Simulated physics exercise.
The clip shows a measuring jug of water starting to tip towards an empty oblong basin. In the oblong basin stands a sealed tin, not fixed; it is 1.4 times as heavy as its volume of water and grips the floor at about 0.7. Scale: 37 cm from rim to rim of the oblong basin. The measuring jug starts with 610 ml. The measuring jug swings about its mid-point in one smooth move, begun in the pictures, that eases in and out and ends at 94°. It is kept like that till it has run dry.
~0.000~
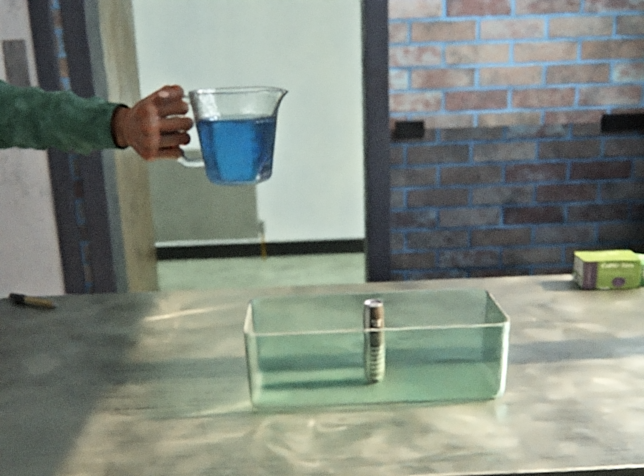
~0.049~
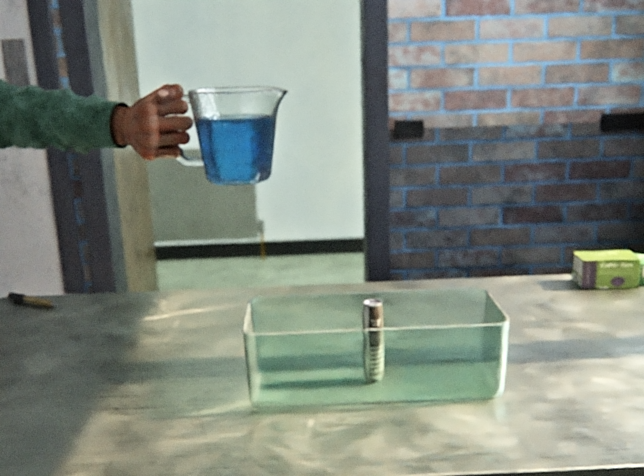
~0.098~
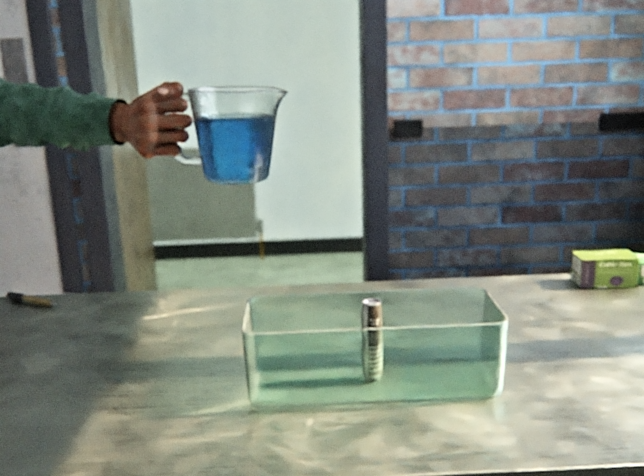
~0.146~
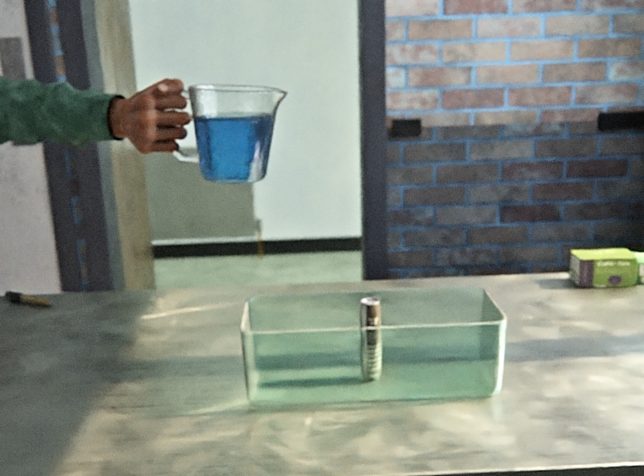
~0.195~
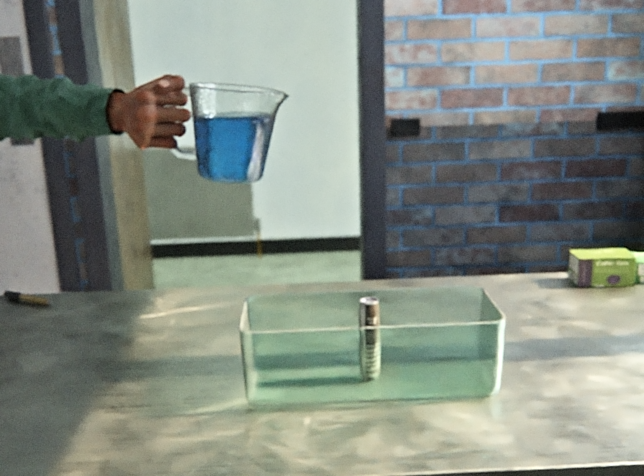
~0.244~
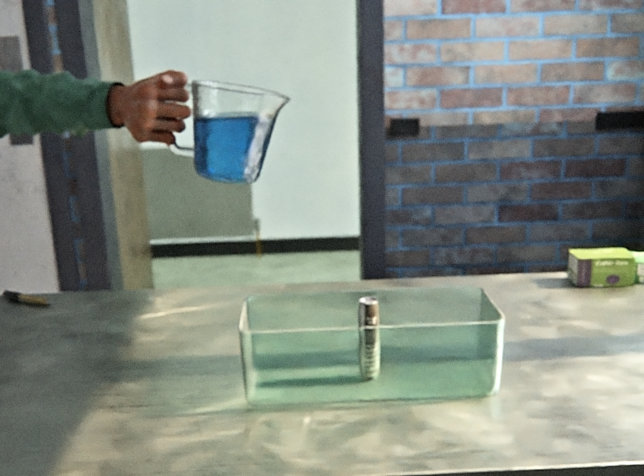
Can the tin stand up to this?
It falls.
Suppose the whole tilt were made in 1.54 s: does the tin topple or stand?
The tin falls.
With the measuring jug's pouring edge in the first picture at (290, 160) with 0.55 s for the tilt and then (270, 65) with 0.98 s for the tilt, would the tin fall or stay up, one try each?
First it stays up; then it topples.
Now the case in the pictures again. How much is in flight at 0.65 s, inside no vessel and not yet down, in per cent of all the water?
Some 10 per cent.
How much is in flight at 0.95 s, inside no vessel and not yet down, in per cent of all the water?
About 38 per cent.
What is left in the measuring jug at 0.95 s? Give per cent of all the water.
Near 38 in a hundred.
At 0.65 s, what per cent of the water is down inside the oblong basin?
Near 0 in a hundred.
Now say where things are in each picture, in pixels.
In the first picture, it leans 0°; its right rim is at (288, 90); the water meets the walls at (198, 119) and (275, 116); the oblong basin's rim runs from (247, 316) to (498, 306); the tin's top is at (374, 306).
In the second picture, it leans 0°; its right rim is at (288, 90); the water meets the walls at (197, 118) and (274, 116).
In the third picture, it leans 2°; its right rim is at (288, 90); the water meets the walls at (197, 118) and (274, 115).
In the fourth picture, it leans 4°; its right rim is at (288, 92); the water meets the walls at (196, 116) and (273, 115).
In the fifth picture, it leans 7°; its right rim is at (289, 94); the water meets the walls at (196, 116) and (273, 115).
In the sixth picture, it leans 11°; its right rim is at (291, 98); the water meets the walls at (196, 116) and (274, 115).
By 0.65 s the tilt is 60° and 90 per cent is still to pour; the tin stands where it began.
By 0.95 s the tilt is 89° and 38 per cent is still to pour; the tin stands where it began.
By 1.27 s the tilt is 94° and 5 per cent is still to pour; the tin lies on its side.
By 1.61 s the tilt is 94° and 0 per cent is still to pour; the tin lies on its side.
At rest the tin lies on its side.
